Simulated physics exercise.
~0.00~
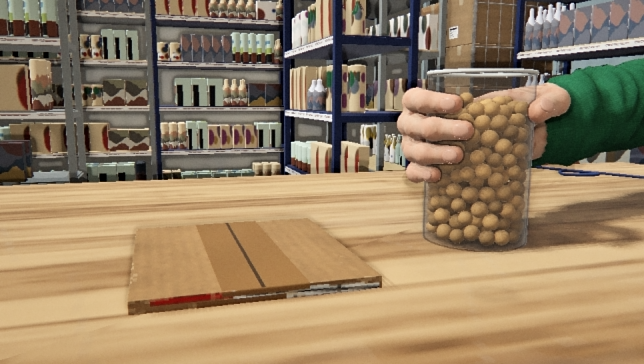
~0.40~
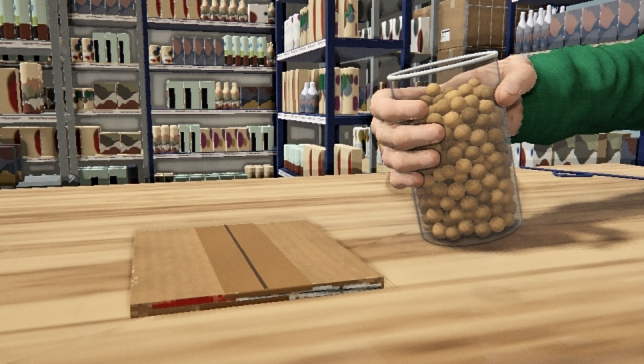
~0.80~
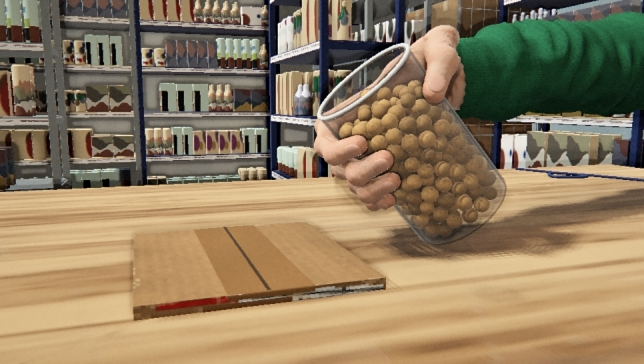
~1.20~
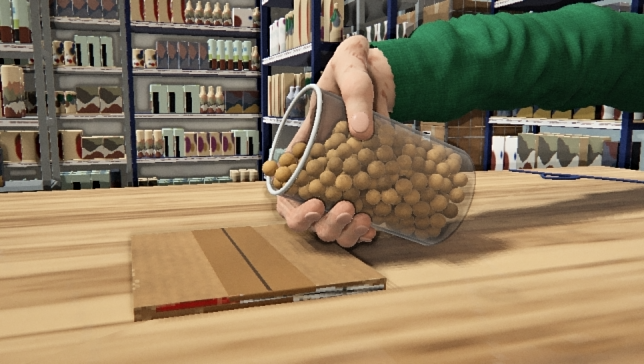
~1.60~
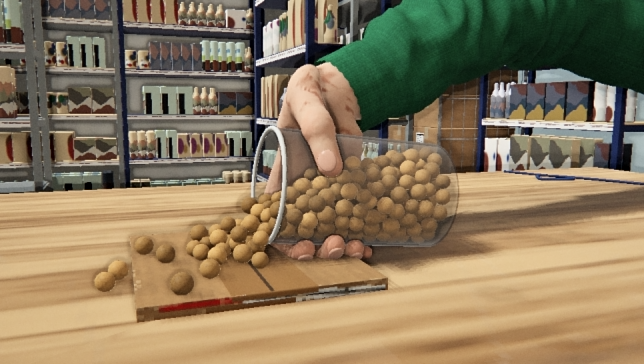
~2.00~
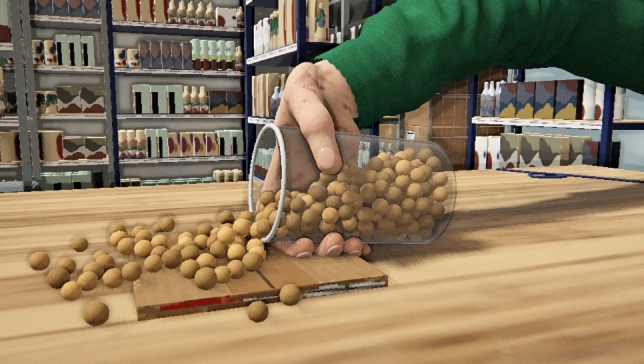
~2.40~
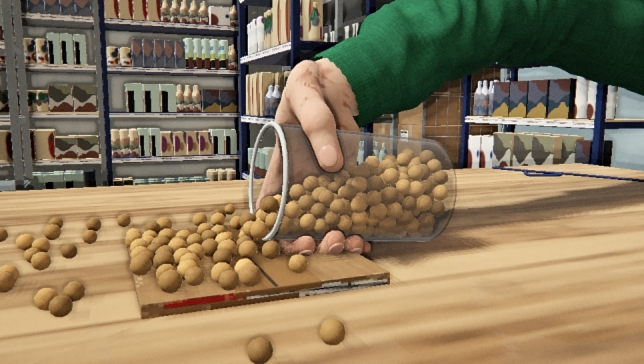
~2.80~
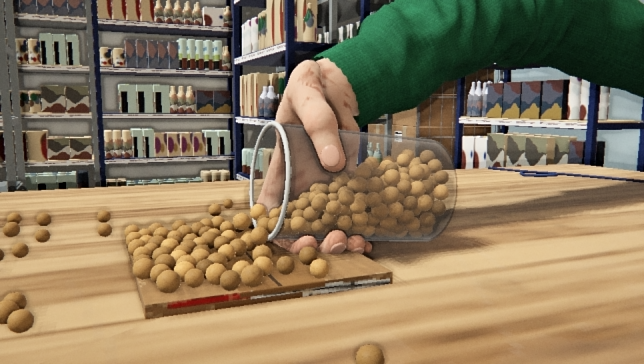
Hand in green sleeve tipping a clear glass of round wooden beads leftward onto a flat cardboard box, beads spilling across the table.
